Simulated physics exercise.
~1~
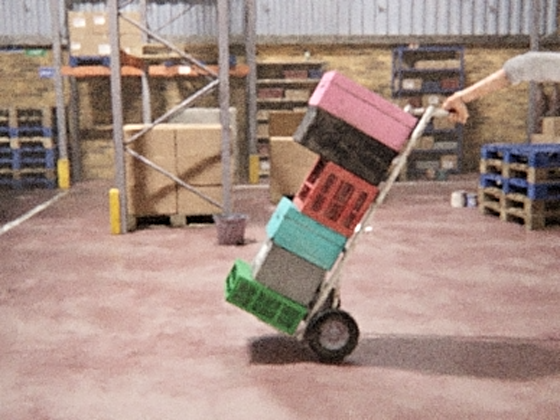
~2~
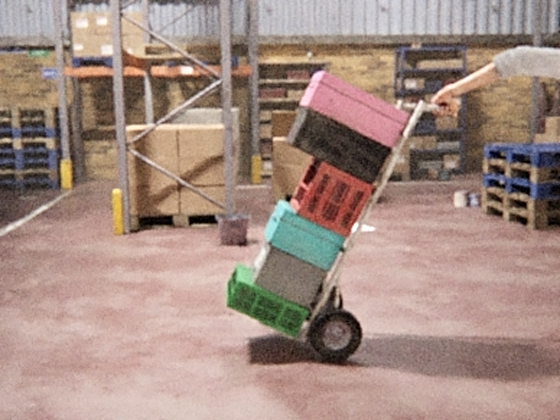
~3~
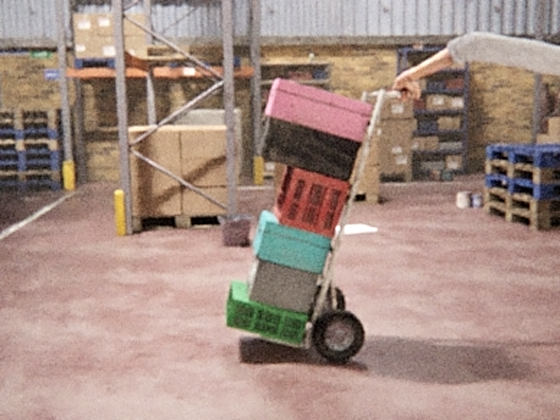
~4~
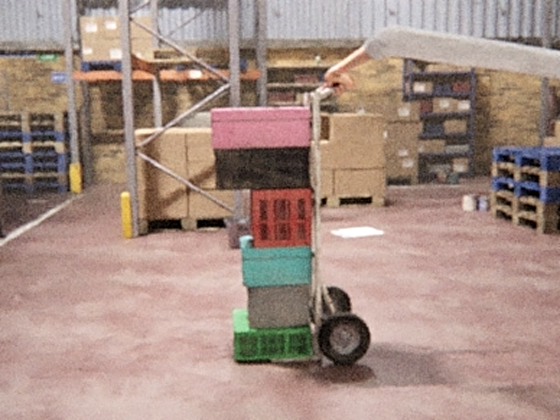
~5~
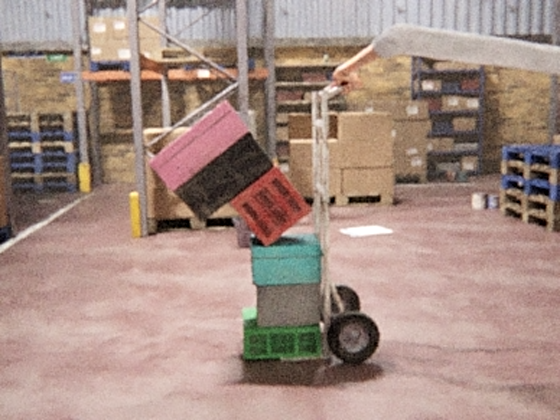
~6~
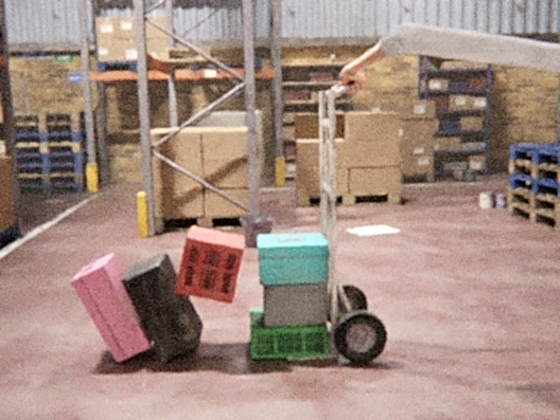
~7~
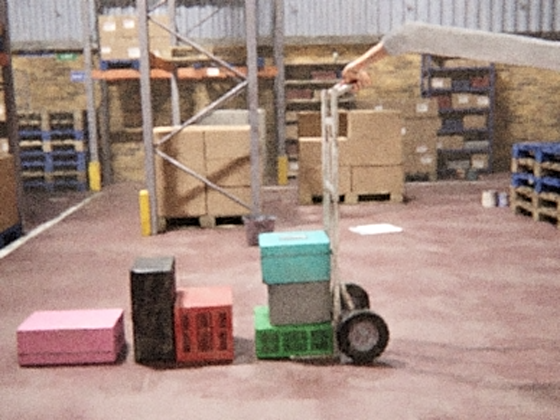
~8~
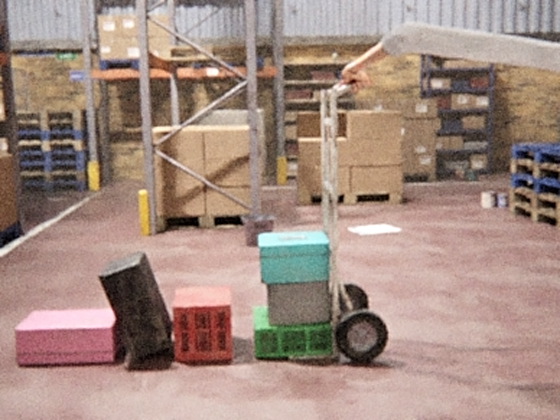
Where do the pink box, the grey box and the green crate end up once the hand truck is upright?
The pink box ends up on the floor to the left, off the hand truck. The grey box and the green crate keep their places on it, with the green crate at the bottom.
A loaded hand truck is swung upright by someone's arm, spilling its top three boxes leftward.
